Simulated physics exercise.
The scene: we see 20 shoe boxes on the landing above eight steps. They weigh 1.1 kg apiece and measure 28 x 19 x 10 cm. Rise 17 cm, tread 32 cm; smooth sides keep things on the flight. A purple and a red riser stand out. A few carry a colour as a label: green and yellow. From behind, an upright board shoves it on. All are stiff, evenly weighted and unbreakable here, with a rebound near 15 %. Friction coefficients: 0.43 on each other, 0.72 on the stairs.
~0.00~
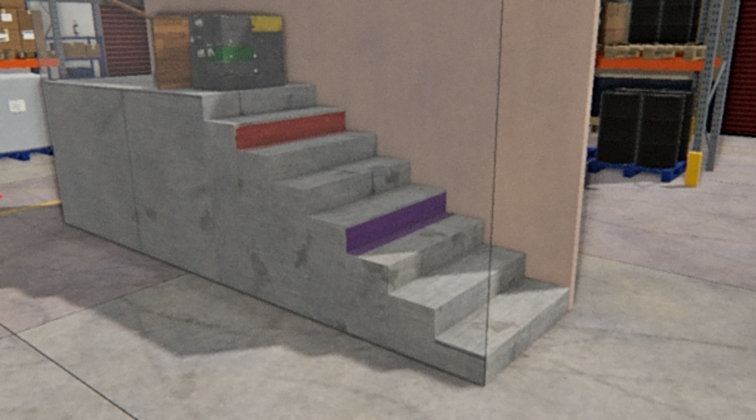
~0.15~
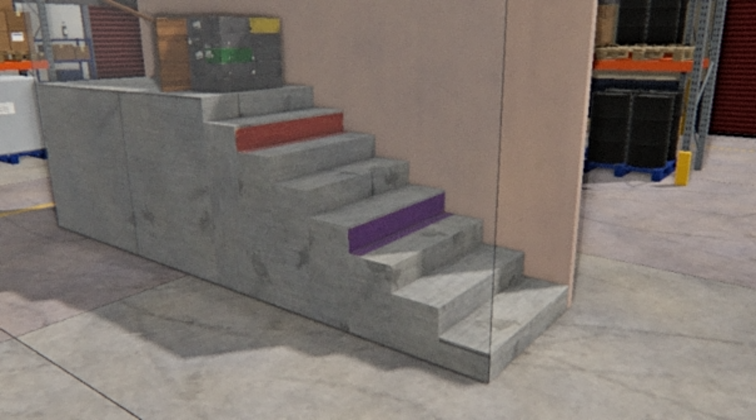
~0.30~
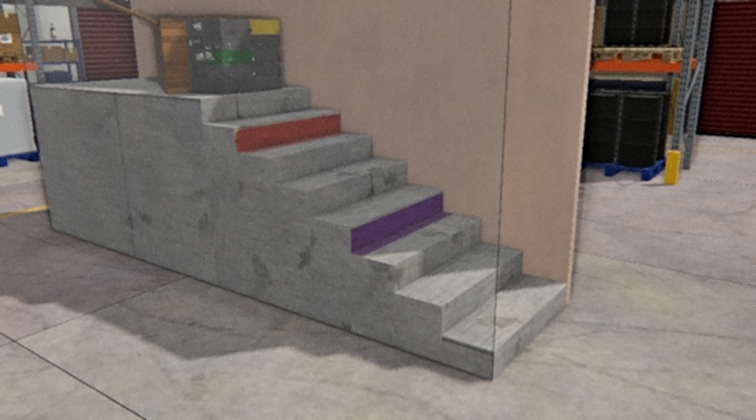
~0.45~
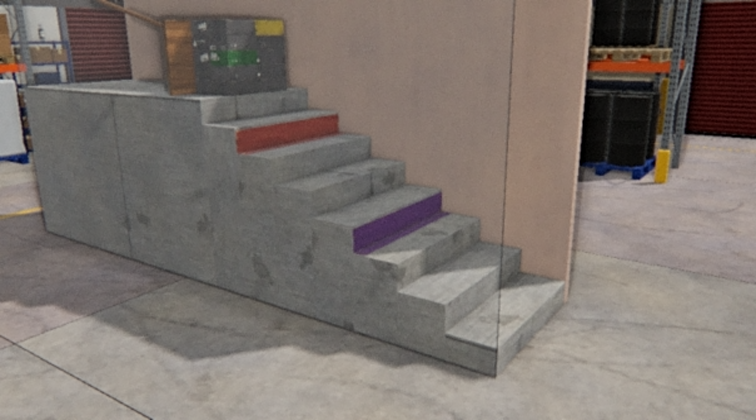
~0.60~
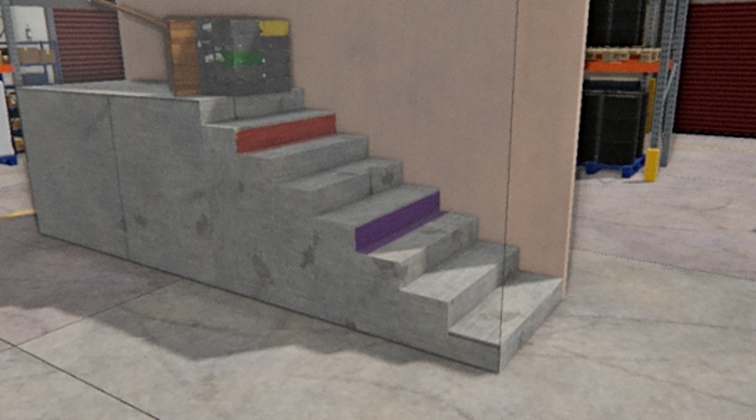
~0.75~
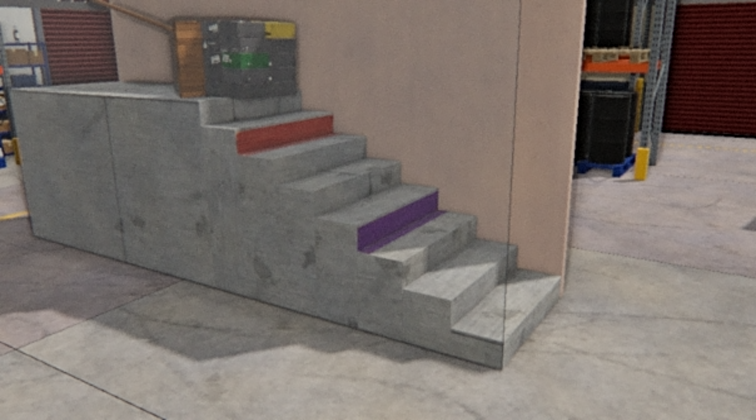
We see a stack of dark boxes with green and yellow markings on a landing above concrete stairs with red and purple risers, as a board behind slowly pushes the stack a short way right, toward the top step.
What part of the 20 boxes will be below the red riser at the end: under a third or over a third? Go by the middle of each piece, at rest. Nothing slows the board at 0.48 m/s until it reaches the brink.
It comes to more than a third.
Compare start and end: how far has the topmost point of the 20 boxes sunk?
Roughly 40 cm.
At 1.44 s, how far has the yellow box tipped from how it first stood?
Roughly 120°.
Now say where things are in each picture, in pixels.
In the first picture (places mark the middle of the side facing us; the camera moves round a little), board (153, 32) 57 cm from the edge; purple riser, near end, (362, 250); red riser, near end, (252, 148); green box (239, 54); yellow box (268, 24); nothing disturbed.
In the second picture, board (156, 33) 50 cm from the edge; green box (237, 56).
In the third picture, board (160, 35) 43 cm from the edge; yellow box (266, 27) shifted 26 mm; green box (238, 57) shifted 22 mm; 20 disturbed, none below the red riser.
In the fourth picture, board (165, 36) 36 cm from the edge; yellow box (270, 28) shifted 10 cm; green box (243, 58) shifted 9 cm; 20 disturbed, none below the red riser.
In the fifth picture, board (170, 36) 29 cm from the edge; yellow box (276, 28) shifted 17 cm; green box (249, 58) shifted 17 cm; 20 disturbed, none below the red riser.
In the sixth picture, board (175, 37) 21 cm from the edge; purple riser, near end, (372, 248); red riser, near end, (252, 153); yellow box (283, 31) leaning 5°; green box (256, 61) leaning 3°; steepest lean 5°, the box at (285, 89); 20 disturbed, none below the red riser.
After 0.98 s, none of the 20 boxes below the red riser, 20 disturbed; yellow box leaning 15°, 16 cm lower; green box leaning 14°, 15 cm lower.
After 1.44 s, 12 of the 20 boxes below the red riser; yellow box on its side; green box on its side.
After 2.32 s, 17 of the 20 boxes below the red riser; green box on its side; yellow box on its side.
At rest (5.7 s), 17 of the 20 boxes below the red riser; yellow box upside down; green box on its side. That is 85 per cent. As the last picture would show them, middles, yellow box near (644, 347), green box near (298, 135).
